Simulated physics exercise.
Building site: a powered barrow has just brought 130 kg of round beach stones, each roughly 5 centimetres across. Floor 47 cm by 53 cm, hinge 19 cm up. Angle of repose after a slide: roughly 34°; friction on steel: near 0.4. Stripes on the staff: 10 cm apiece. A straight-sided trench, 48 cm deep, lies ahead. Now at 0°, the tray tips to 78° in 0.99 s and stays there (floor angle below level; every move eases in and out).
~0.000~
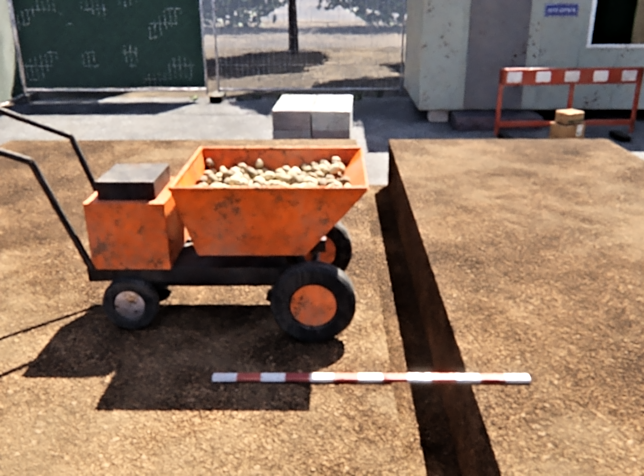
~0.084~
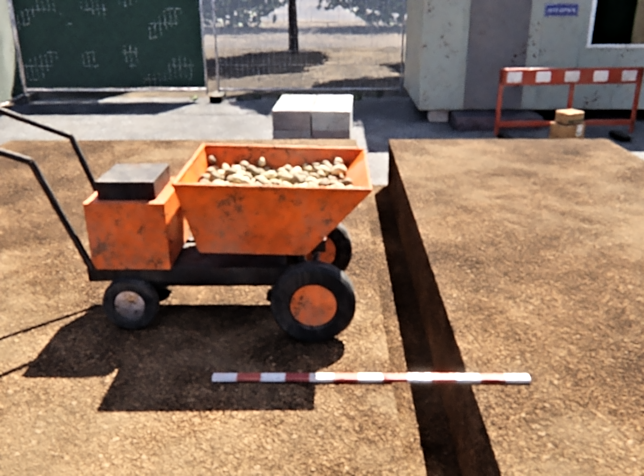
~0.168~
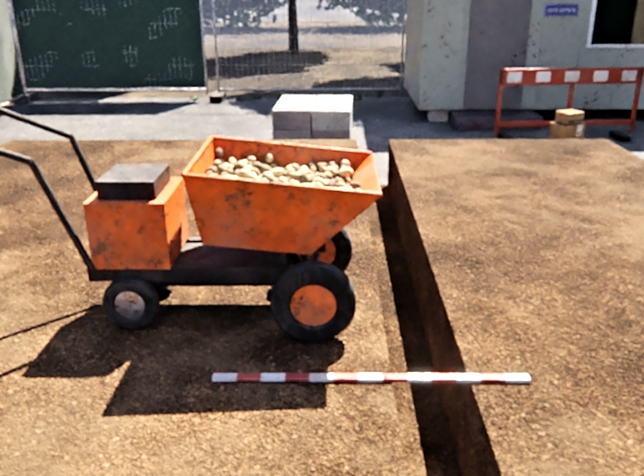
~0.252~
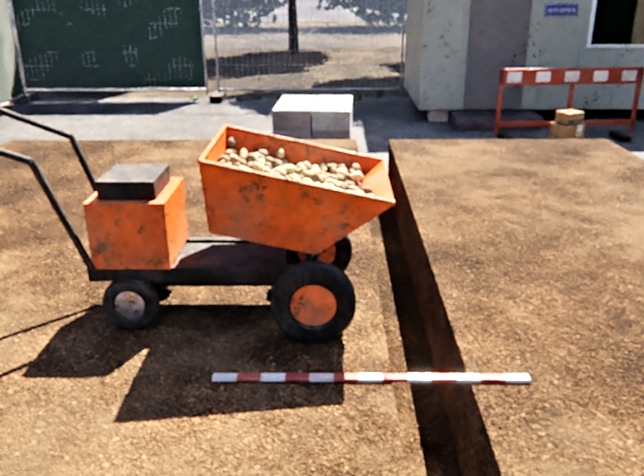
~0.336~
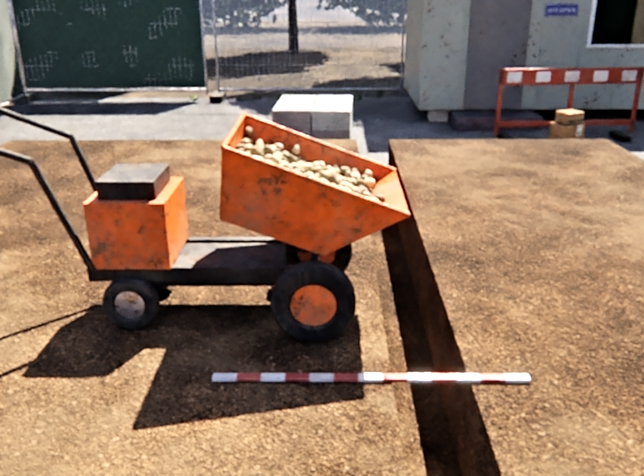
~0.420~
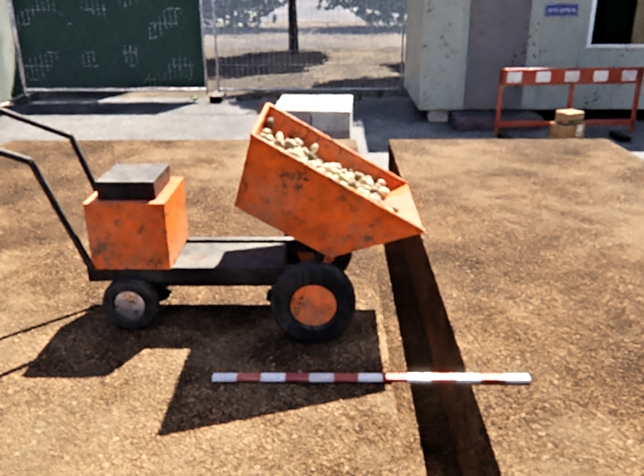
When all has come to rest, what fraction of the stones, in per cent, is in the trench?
At the end about 25 per cent of the stones are there.
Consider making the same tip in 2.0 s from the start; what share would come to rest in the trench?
30 %.
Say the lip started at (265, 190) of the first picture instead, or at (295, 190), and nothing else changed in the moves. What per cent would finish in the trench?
About 75 per cent first, then about 100 per cent.
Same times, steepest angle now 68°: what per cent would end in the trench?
I'd guess some 30 in a hundred.
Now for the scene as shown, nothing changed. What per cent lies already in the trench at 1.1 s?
Roughly 5% by that time.
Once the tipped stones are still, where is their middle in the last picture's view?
Look at roughly (491, 305).
After 0.7 s the floor is at 66°; 100 % in the tray; the foremost stones are at (440, 271).
After 1.1 s the floor is at 78°; 52 % in the tray, 6 % in the trench, 42 % past the trench; the foremost stones are at (563, 308).
After 1.4 s the floor is at 78°; 16 % in the tray, 12 % in the trench, 72 % past the trench; the foremost stones are past the picture's edge.
After 3.4 s the floor is at 78°; 1 % in the tray, 25 % in the trench, 74 % past the trench; the foremost stones are past the picture's edge.
